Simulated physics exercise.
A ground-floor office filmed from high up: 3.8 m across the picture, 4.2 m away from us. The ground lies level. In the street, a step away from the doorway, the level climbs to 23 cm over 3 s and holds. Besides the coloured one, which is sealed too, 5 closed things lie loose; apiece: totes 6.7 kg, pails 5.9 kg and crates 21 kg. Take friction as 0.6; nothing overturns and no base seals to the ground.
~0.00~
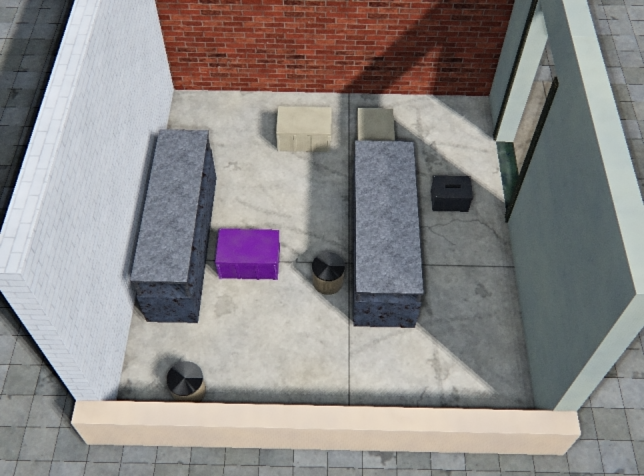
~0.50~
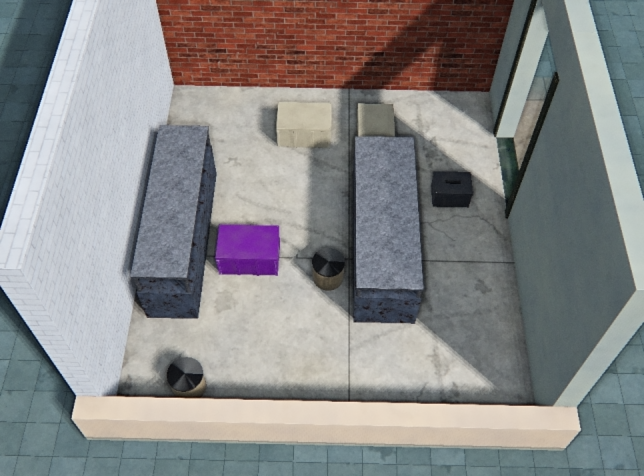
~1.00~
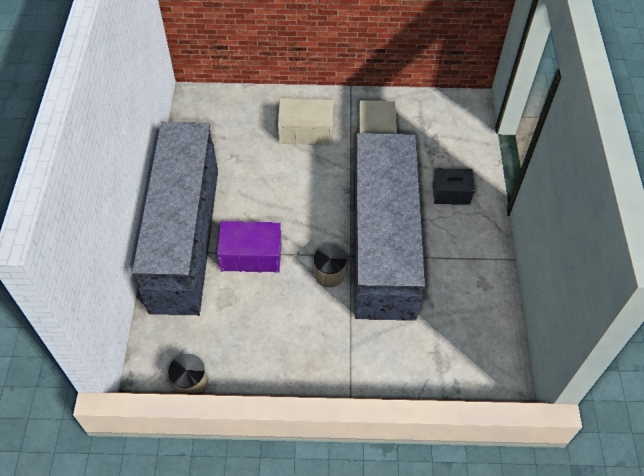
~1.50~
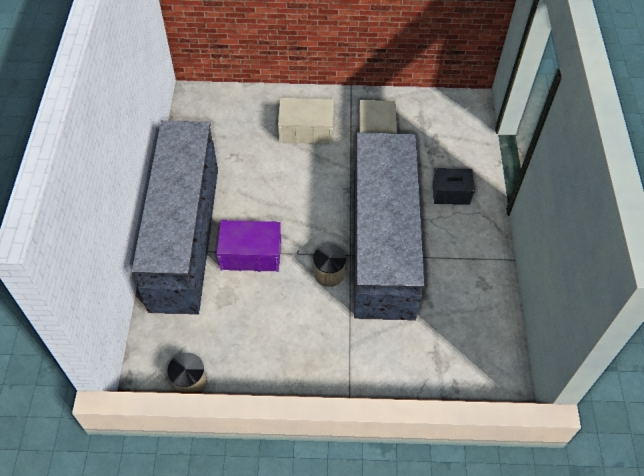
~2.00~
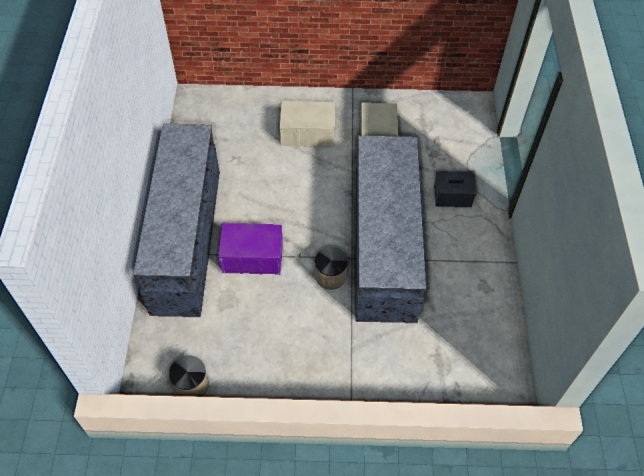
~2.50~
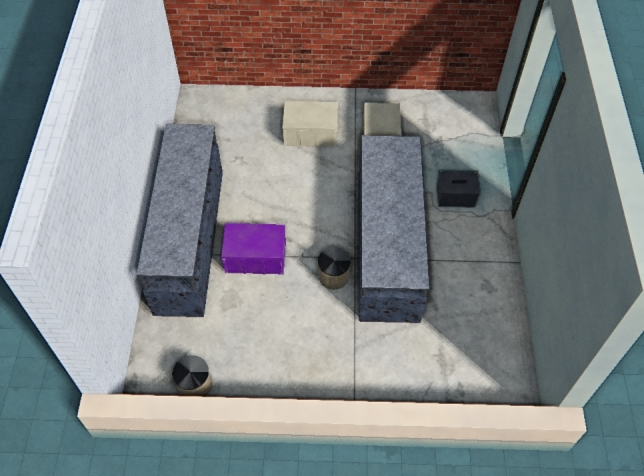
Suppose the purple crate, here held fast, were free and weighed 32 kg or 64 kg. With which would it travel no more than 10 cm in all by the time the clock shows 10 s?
For it, the lower weight is enough.
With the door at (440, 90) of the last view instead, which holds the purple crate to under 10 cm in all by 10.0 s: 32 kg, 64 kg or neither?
Then the lower weight is enough.
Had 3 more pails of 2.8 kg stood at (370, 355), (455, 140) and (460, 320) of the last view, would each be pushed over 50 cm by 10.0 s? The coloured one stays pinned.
In turn: Under, more, more.
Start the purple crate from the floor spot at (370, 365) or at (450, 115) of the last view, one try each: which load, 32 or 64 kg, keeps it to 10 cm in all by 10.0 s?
In turn: The smaller is enough; either load holds.
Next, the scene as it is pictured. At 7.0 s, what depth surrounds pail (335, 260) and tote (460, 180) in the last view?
Roughly 1 and 11 cm.
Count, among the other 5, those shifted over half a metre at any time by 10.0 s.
3 of them.
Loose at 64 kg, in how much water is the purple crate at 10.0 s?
Roughly 8 cm.
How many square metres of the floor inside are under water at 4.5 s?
Roughly 7.0 m2.
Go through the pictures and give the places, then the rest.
The purple crate at (248, 246), on the bottom; water covers 0.0 m2; 0 of 6 have shifted, in the first frame.
The purple crate at (248, 242), on the bottom; water covers 0.0 m2; 0 of 6 have shifted, in the second frame.
The purple crate at (249, 238) rests on the ground; water covers 0.0 m2; 0 of 6 have shifted, in the third frame.
The purple crate at (249, 238) rests on the ground; water covers 0.0 m2; 0 of 6 have shifted, in the fourth frame.
The purple crate at (251, 240), on the bottom; water covers 0.3 m2; 0 of 6 have shifted, in the fifth frame.
The purple crate at (254, 240), on the bottom; 0.8 m2 under water; 0 of 6 have shifted, in the sixth frame.
After 3.5 s the purple crate would be 0 cm from its start with 32 kg and 0 cm from its start with 64 kg; 0 cm of water round it then.
After 4.5 s the purple crate would be 0 cm from its start with 32 kg and 0 cm from its start with 64 kg; 0 cm of water round it then.
After 7.0 s the purple crate would be 0 cm from its start with 32 kg and 0 cm from its start with 64 kg; 2 cm of water round it then.
After 10.0 s the purple crate would be 0 cm from its start with 32 kg and 0 cm from its start with 64 kg; 8 cm of water round it then.
